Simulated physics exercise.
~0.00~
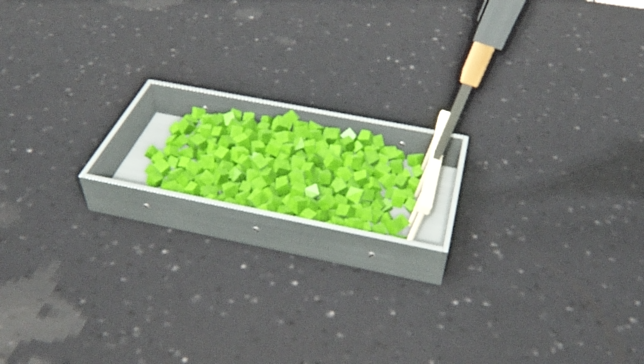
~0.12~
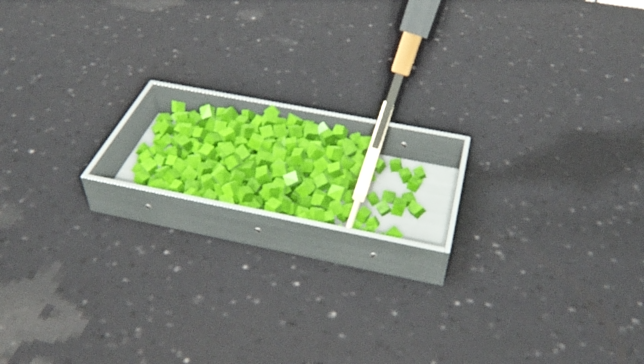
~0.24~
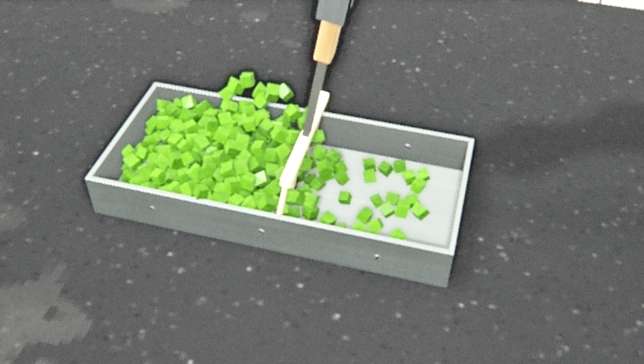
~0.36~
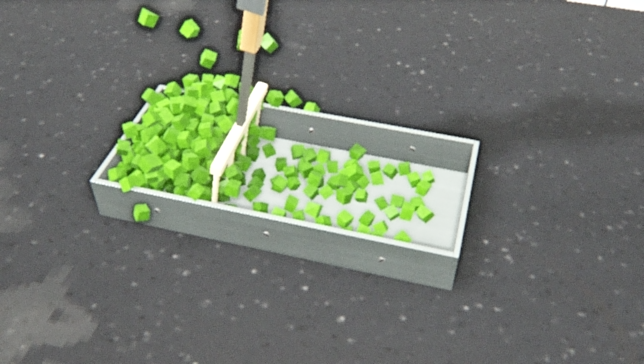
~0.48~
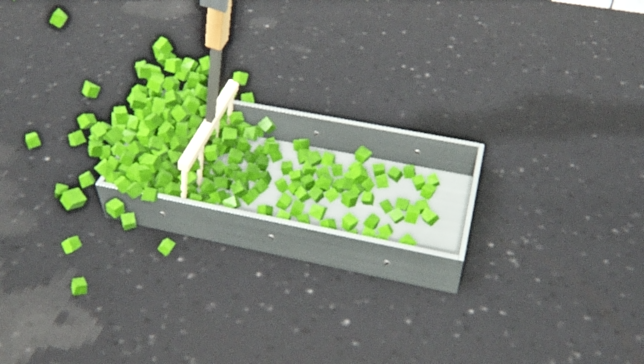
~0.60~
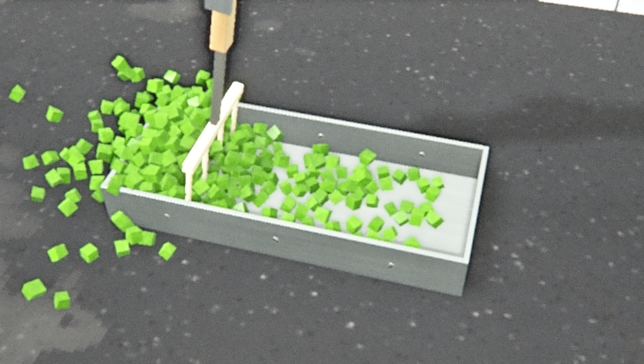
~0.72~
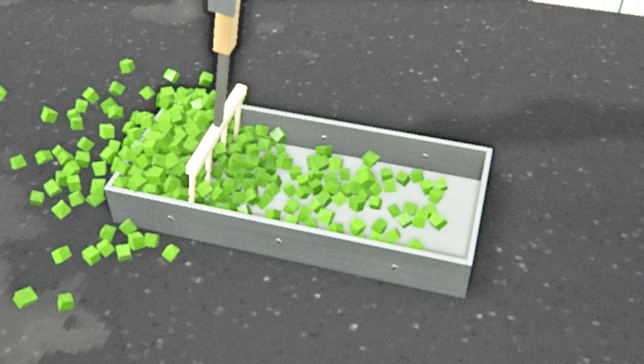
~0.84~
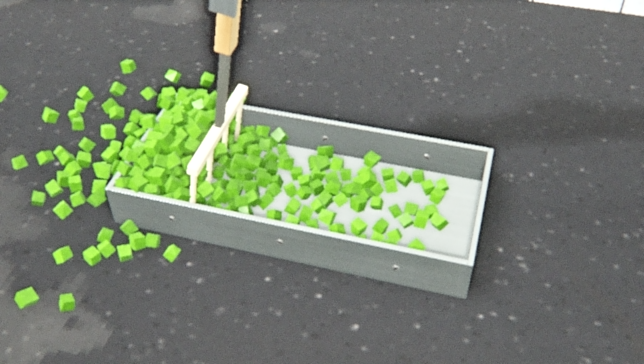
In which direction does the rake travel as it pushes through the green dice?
The rake travels to the left, pushing the dice towards the left end of the tin.
